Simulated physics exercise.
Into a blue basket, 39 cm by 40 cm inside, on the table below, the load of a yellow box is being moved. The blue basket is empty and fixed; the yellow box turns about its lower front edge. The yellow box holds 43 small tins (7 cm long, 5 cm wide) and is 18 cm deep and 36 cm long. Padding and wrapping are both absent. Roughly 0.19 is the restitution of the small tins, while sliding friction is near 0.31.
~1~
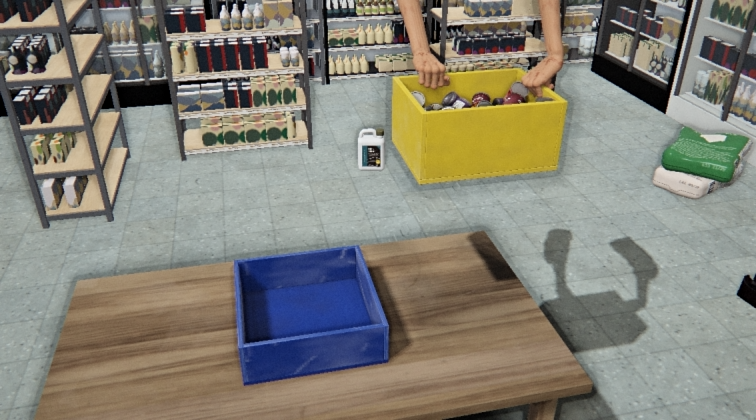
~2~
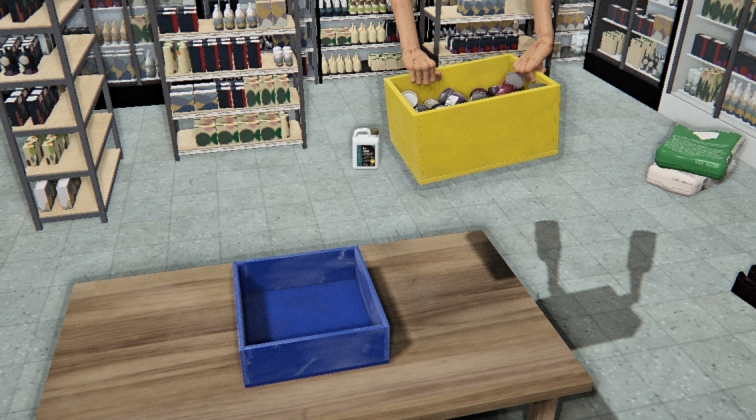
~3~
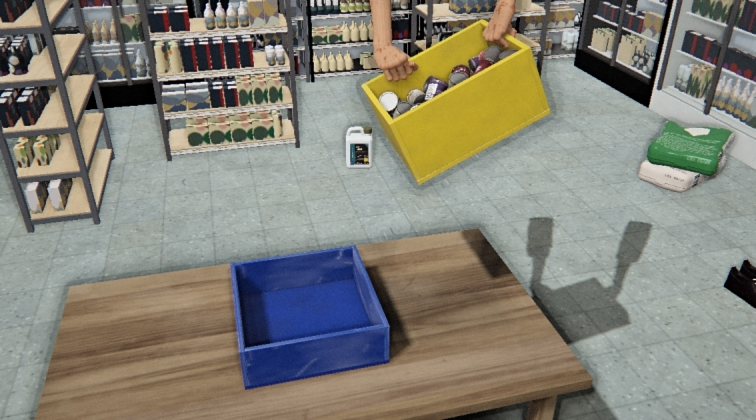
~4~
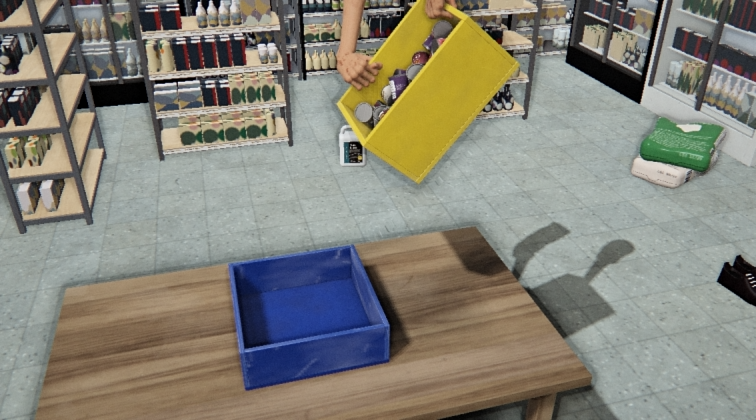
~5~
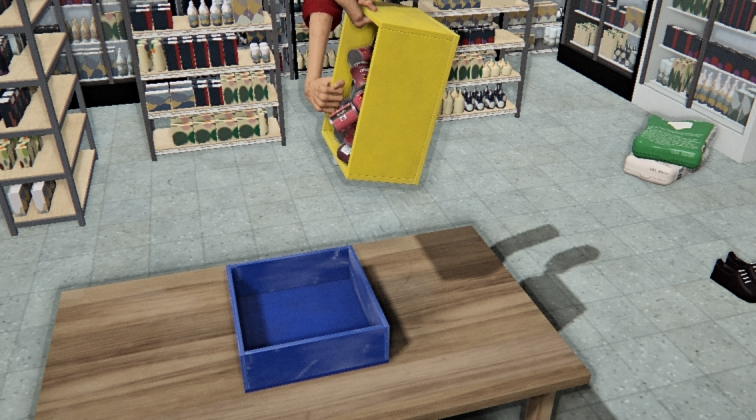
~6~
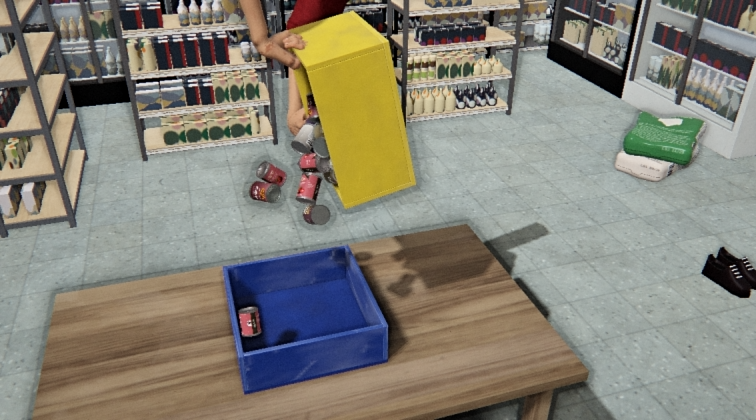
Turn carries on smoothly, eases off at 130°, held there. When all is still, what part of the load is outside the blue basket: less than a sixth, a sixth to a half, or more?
You should find not even one sixth of the load outside the blue basket.
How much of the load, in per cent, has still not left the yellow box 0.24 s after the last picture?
Reading: Approx. 35 %.
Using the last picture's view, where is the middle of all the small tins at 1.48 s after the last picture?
Look near pixel (281, 326).
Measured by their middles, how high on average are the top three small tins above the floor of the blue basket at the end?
That is close to 10 centimetres.
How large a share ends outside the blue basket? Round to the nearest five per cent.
Close to 5 in a hundred of them.
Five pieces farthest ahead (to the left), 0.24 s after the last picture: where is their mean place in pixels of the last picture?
About (235, 322).
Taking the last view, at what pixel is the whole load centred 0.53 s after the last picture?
Load centre: About (283, 320).
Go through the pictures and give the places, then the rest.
In the first picture (places track the rim corner closest to us here; the camera moves round a little), yellow box (427, 112); blue basket (244, 346); tipped 0°; all still inside.
In the second picture, yellow box (418, 114); tipped 7°.
In the third picture, yellow box (394, 121); tipped 25°.
In the fourth picture, yellow box (366, 141); tipped 50°.
In the fifth picture, yellow box (347, 173); tipped 77°; 1 out, the lowest tin at (345, 118).
In the sixth picture, yellow box (344, 204); blue basket (244, 355); tipped 102°; 8 out, the lowest tin at (250, 322).
Then, 0.24 s after the last picture, tilt 122°; 14 still in the yellow box, 9 in the blue basket, 1 outside the blue basket and 19 in the air.
Then, 0.53 s after the last picture, tilt 130°; 35 in the blue basket, 1 outside the blue basket and 7 in the air.
Then, 0.94 s after the last picture, tilt 130°; 41 in the blue basket, 1 outside the blue basket and 1 in the air.
Final count (1.48 s after the last picture), 41 in the blue basket and 2 outside the blue basket. Asked share, 2 of 43, 5 per cent.
